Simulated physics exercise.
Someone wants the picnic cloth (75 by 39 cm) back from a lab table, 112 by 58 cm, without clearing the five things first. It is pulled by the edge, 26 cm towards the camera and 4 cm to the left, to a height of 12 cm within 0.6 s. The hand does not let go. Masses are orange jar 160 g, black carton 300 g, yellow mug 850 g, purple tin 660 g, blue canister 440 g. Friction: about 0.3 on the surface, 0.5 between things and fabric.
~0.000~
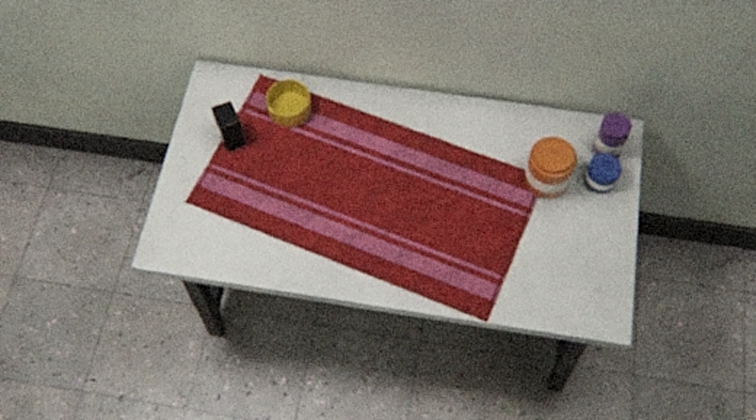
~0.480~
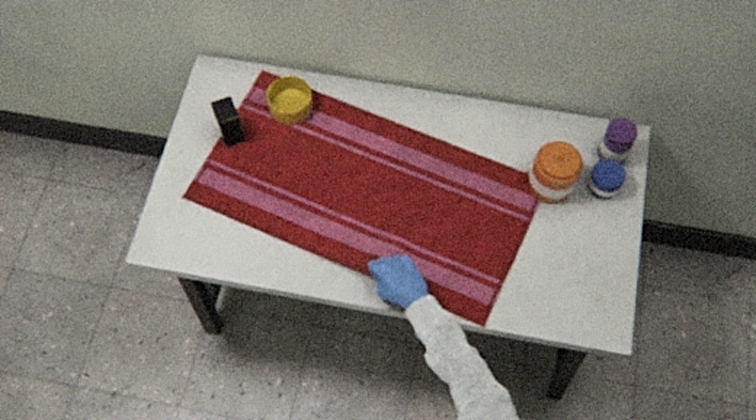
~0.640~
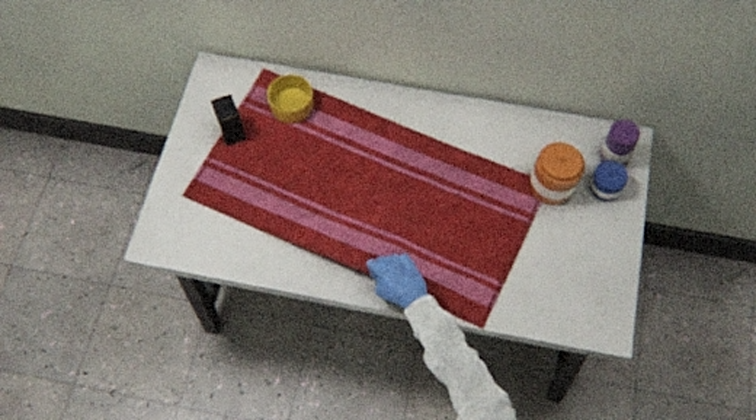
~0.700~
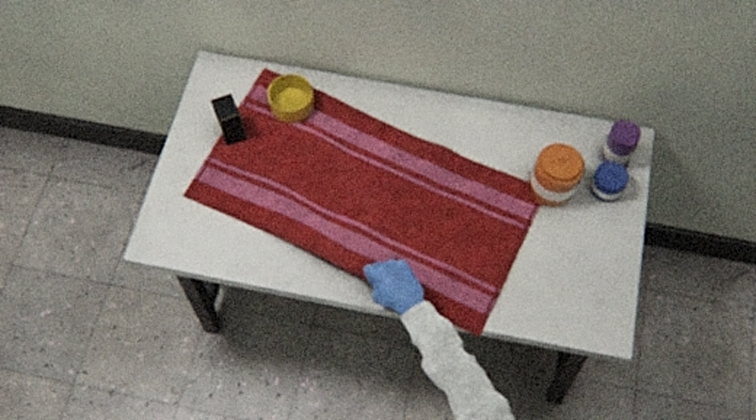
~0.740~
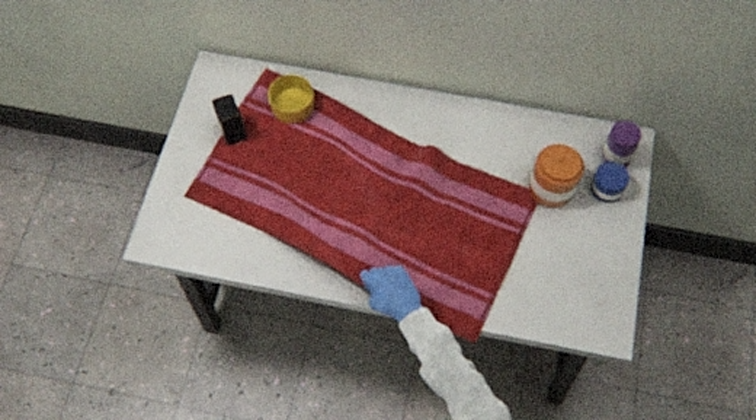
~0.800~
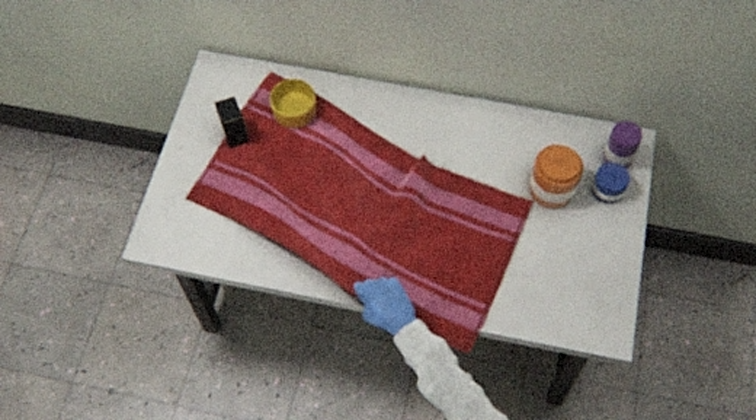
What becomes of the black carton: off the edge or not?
Result: Black carton stays on.
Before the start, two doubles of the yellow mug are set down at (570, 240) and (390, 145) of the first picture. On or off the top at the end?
In that order: Stays up, remains.
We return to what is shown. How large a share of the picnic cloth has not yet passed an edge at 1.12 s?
About 60 per cent.
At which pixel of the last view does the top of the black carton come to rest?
Around (244, 179).
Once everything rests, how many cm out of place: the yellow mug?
About: Yellow mug 25 cm.
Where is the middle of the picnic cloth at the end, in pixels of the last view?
Around (344, 290).
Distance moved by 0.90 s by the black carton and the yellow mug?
Black carton 6 cm, yellow mug 6 cm.
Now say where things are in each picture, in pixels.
In the first frame, black carton (225, 114); picnic cloth corners (185, 202) (261, 75) (487, 322).
In the second frame, picnic cloth corners (182, 197) (262, 70); grip (379, 279).
In the third frame, picnic cloth corners (182, 196) (264, 69); grip (378, 278).
In the fourth frame, picnic cloth corners (183, 196) (265, 68); grip (375, 284).
In the fifth frame, picnic cloth corners (184, 196) (266, 69); grip (372, 289).
In the sixth frame, black carton (228, 109); picnic cloth corners (185, 199) (271, 72); grip (365, 301).
At 0.9 s, 90 % of the picnic cloth is still over the top; black carton 5 cm off its start, yellow mug 7 cm off its start.
At 1.0 s, 75 % of the picnic cloth is still over the top; black carton 9 cm off its start, yellow mug 12 cm off its start.
At 1.1 s, 60 % of the picnic cloth is still over the top; black carton 15 cm off its start at (242, 159), yellow mug 19 cm off its start at (311, 158).
At 1.2 s, 50 % of the picnic cloth is still over the top; black carton 19 cm off its start, yellow mug 23 cm off its start.
At 2.8 s, 50 % of the picnic cloth is still over the top; black carton 20 cm off its start at (244, 179), yellow mug 25 cm off its start at (315, 181).
